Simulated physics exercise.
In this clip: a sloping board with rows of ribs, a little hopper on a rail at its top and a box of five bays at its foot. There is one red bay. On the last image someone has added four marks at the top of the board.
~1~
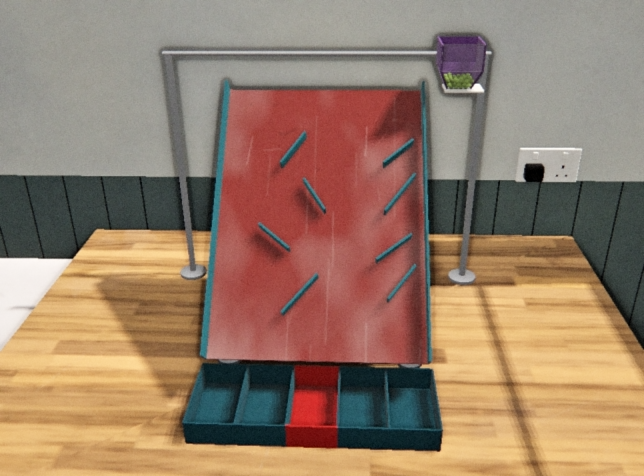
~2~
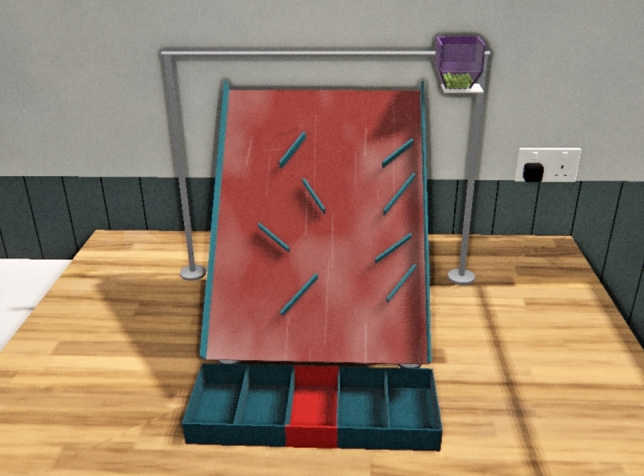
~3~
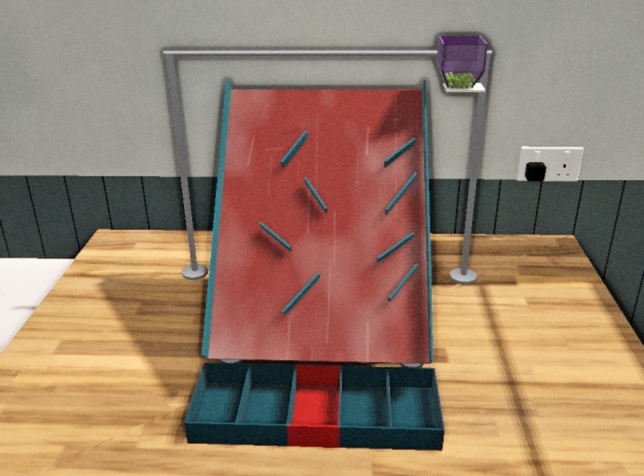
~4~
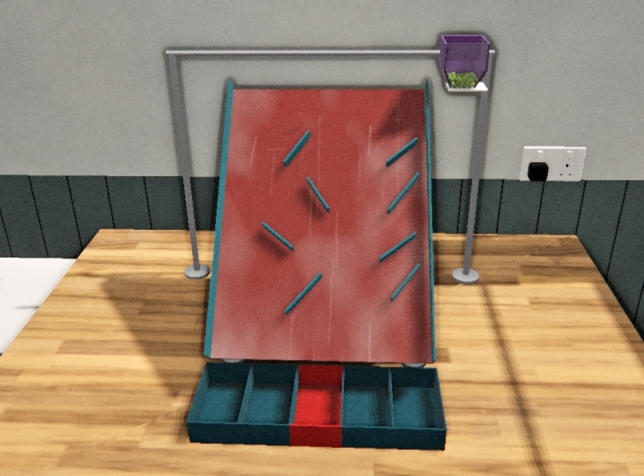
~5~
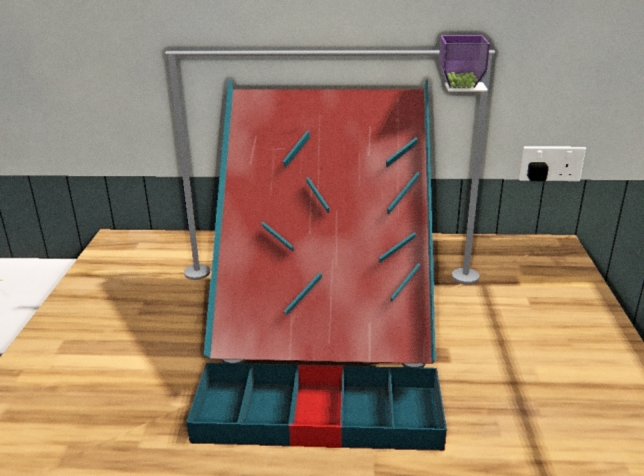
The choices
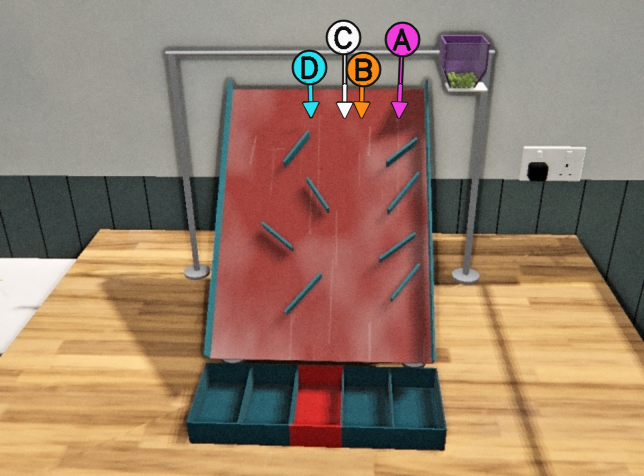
Nothing moves but the view itself, which shifts very slightly as it looks from the front across a wooden tabletop against a grey wall with dark panelling. A sloping red board with teal edges and angled teal ribs stands beneath a grey rail, with a purple hopper of green peas at upper right and a socket beyond. At its foot, a dark teal box has five bays, the middle one red, and all stay still.
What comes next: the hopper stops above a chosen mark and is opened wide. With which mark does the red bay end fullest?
I would pick mark A.
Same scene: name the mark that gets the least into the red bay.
It is D.
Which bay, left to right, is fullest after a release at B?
The fourth from the left.
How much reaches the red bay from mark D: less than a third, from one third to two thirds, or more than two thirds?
Less than a third.
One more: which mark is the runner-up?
That is mark B.
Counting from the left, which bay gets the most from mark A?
The third from the left.
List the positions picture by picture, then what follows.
Hopper at (458, 82), dried peas, door shut, in the first frame.
Ribs (280, 162) to (304, 132), (383, 162) to (413, 139), (303, 178) to (324, 209), in the second frame.
Ribs (386, 209) to (416, 172), (260, 222) to (290, 247), (378, 258) to (413, 233), in the third frame.
Ribs (285, 311) to (321, 273), (392, 298) to (419, 264), in the fourth frame.
Red bay at (316, 435), number 3 of 5 from the left, in the fifth frame.
On the marked copy, mark A meets the board at (399, 112); mark B meets the board at (361, 112); mark C meets the board at (344, 112); mark D meets the board at (310, 111).
With A, about two thirds in the red bay, about a quarter in other bays, a small part outside the box.
With B, about a quarter in the red bay, about half in other bays, about a quarter outside the box.
With C, a small part in the red bay, most in other bays, a small part outside the box.
With D, none in the red bay, most in other bays, a small part outside the box.
